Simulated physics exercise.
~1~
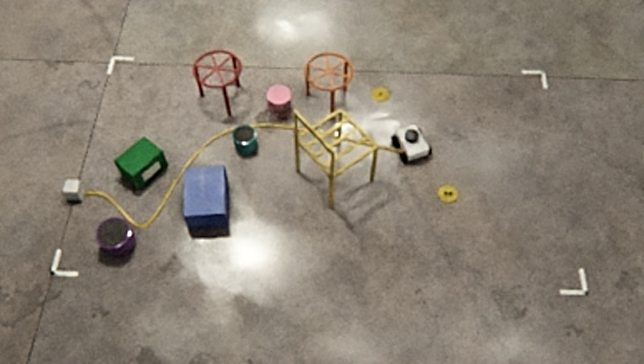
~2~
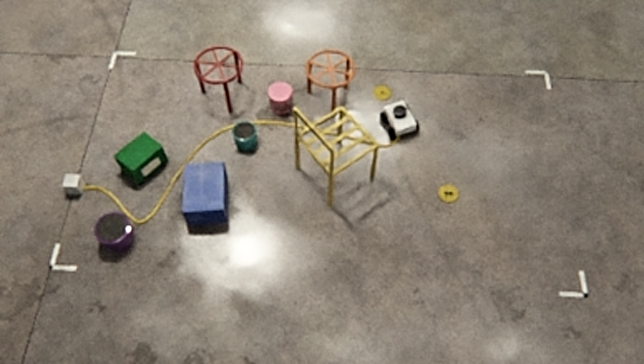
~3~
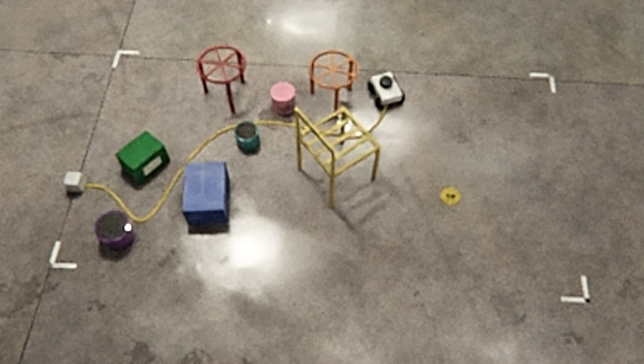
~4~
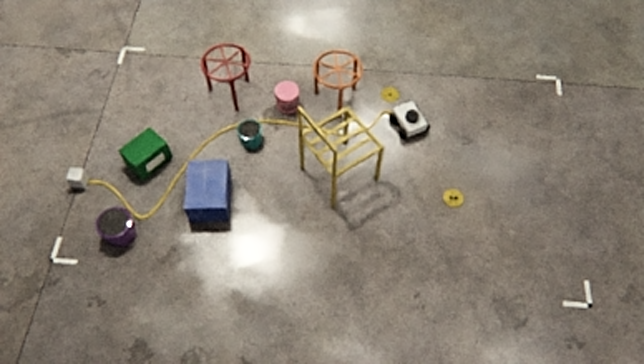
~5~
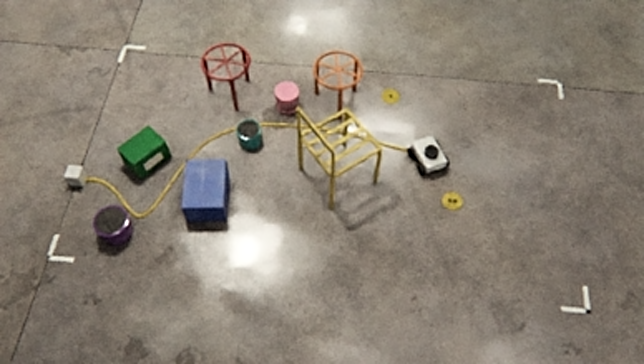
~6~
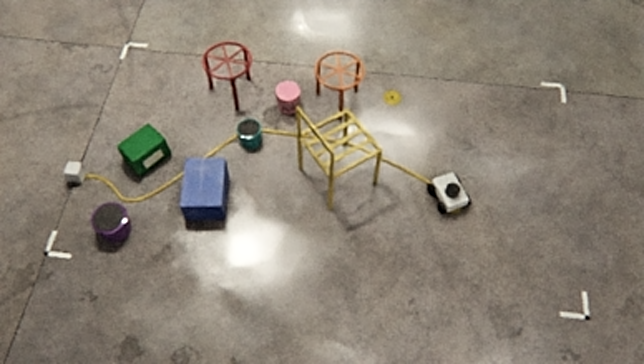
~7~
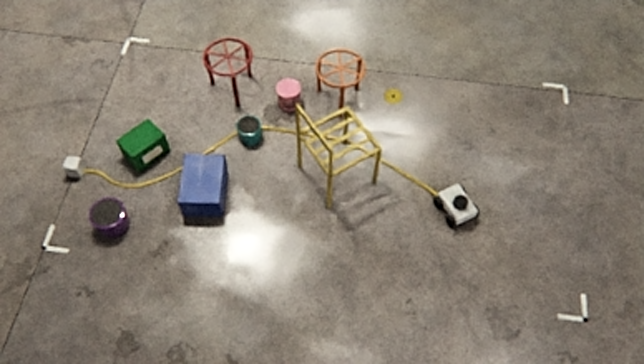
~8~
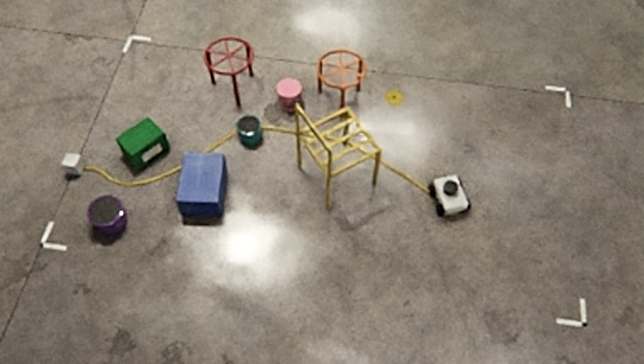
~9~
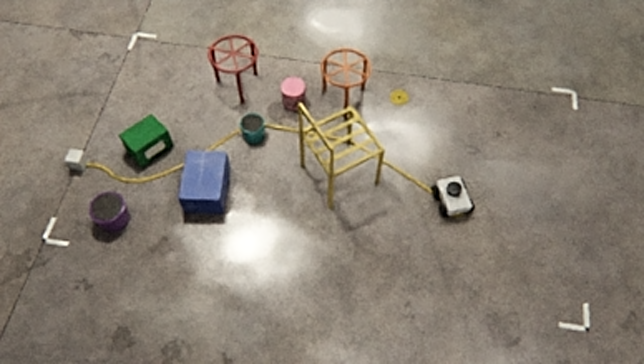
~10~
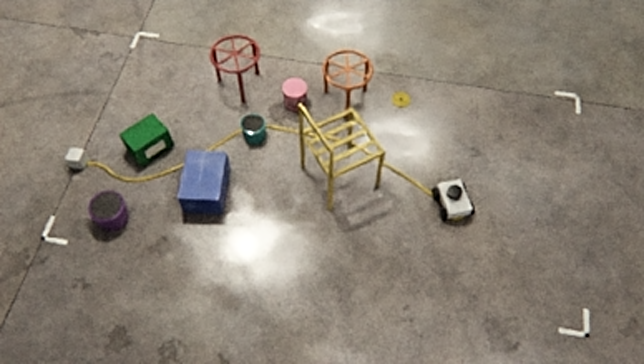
A small white cart trailing a yellow lead threaded through the yellow chair rolled up to a yellow mark near the orange stool, then turned back down and right to a second mark, where it stopped with the lead still attached and everything else standing.
